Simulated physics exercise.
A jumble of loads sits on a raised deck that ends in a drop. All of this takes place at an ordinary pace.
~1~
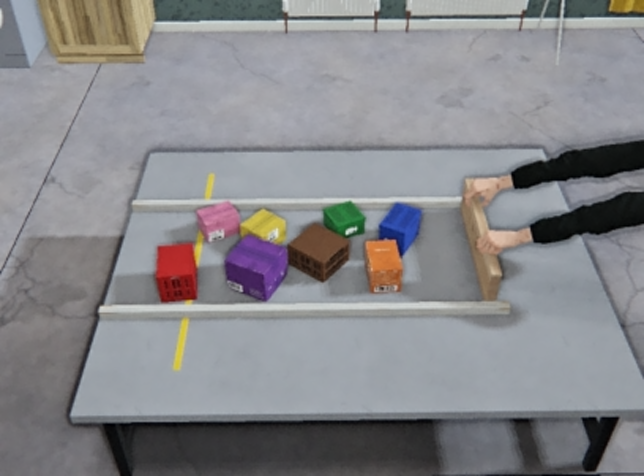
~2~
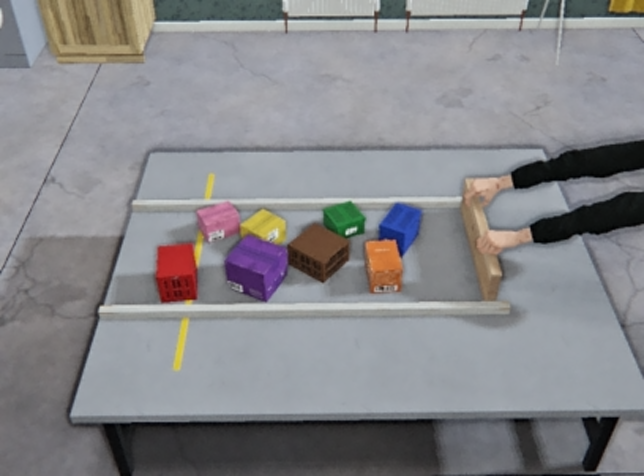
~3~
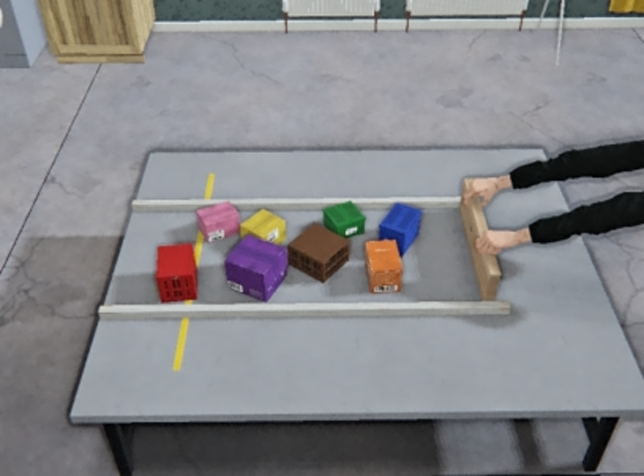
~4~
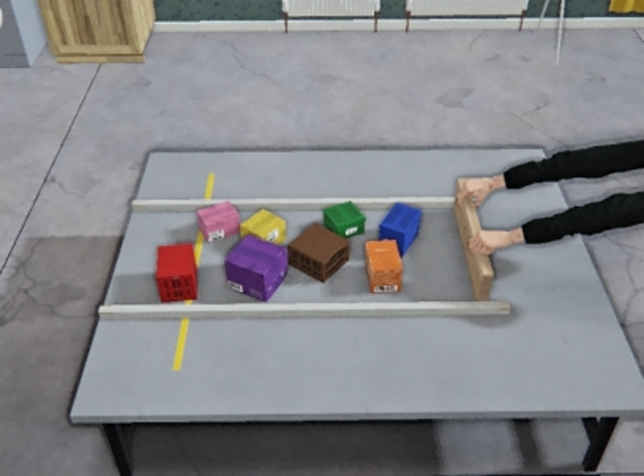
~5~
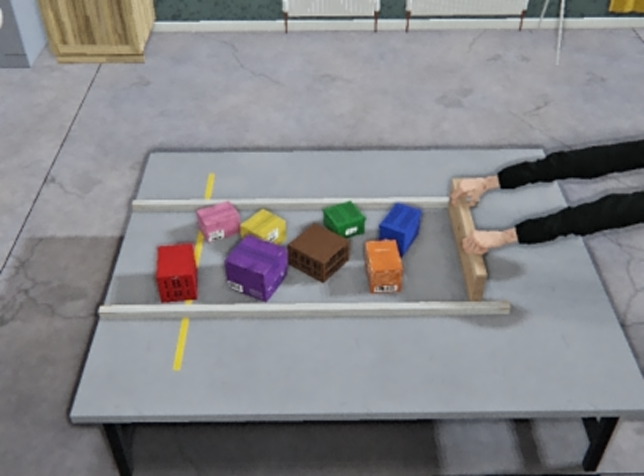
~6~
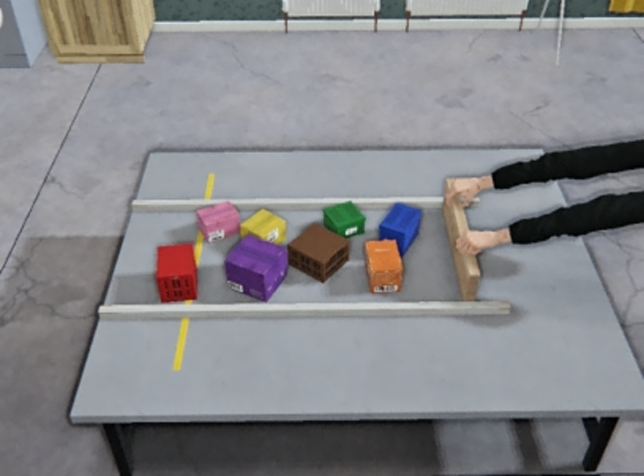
On a grey table, two hands sliding a wooden plank slightly left between rails, the eight scattered coloured boxes staying still.
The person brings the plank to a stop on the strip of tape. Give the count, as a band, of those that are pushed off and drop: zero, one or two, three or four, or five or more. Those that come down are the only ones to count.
Those that drop number one or two.
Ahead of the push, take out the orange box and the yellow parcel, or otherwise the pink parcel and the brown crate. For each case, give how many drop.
You'd get 1 in the first case and 1 in the second one.
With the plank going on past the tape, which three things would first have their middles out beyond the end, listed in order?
I'd say the red crate leads, followed by the pink parcel, then the purple box.
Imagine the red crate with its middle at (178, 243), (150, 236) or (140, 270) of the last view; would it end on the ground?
In order of the places given, the red crate is gone, then is gone, then is gone.
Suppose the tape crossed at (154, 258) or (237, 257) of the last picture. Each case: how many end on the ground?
First 5, second 0.
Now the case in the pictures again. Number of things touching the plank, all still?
Contact count: 3.
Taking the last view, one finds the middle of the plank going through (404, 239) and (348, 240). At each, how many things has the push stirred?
At the first point the count is 1, at the second it's 5.
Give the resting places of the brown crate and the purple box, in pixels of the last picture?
Looks like one lands around (143, 254), and the other around (110, 276).
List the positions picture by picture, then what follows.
The first frame shows red crate (177, 273); pink parcel (219, 222); purple box (257, 268); plank (479, 239); tape (197, 257).
The second frame shows pink parcel (219, 222); plank (479, 239).
The third frame shows purple box (257, 268); blue tote (400, 230).
The fourth frame shows red crate (177, 273); brown crate (319, 253).
The fifth frame shows pink parcel (219, 222); orange box (383, 267).
The sixth frame shows red crate (177, 273); pink parcel (219, 222); purple box (257, 268); plank (459, 239); tape (197, 257).
Early on, none off yet; red crate at rest near (177, 273); pink parcel at rest near (219, 222); purple box travelled a little near (252, 270).
Finally, the number that fall off is one or two; lost, pink parcel and red crate.
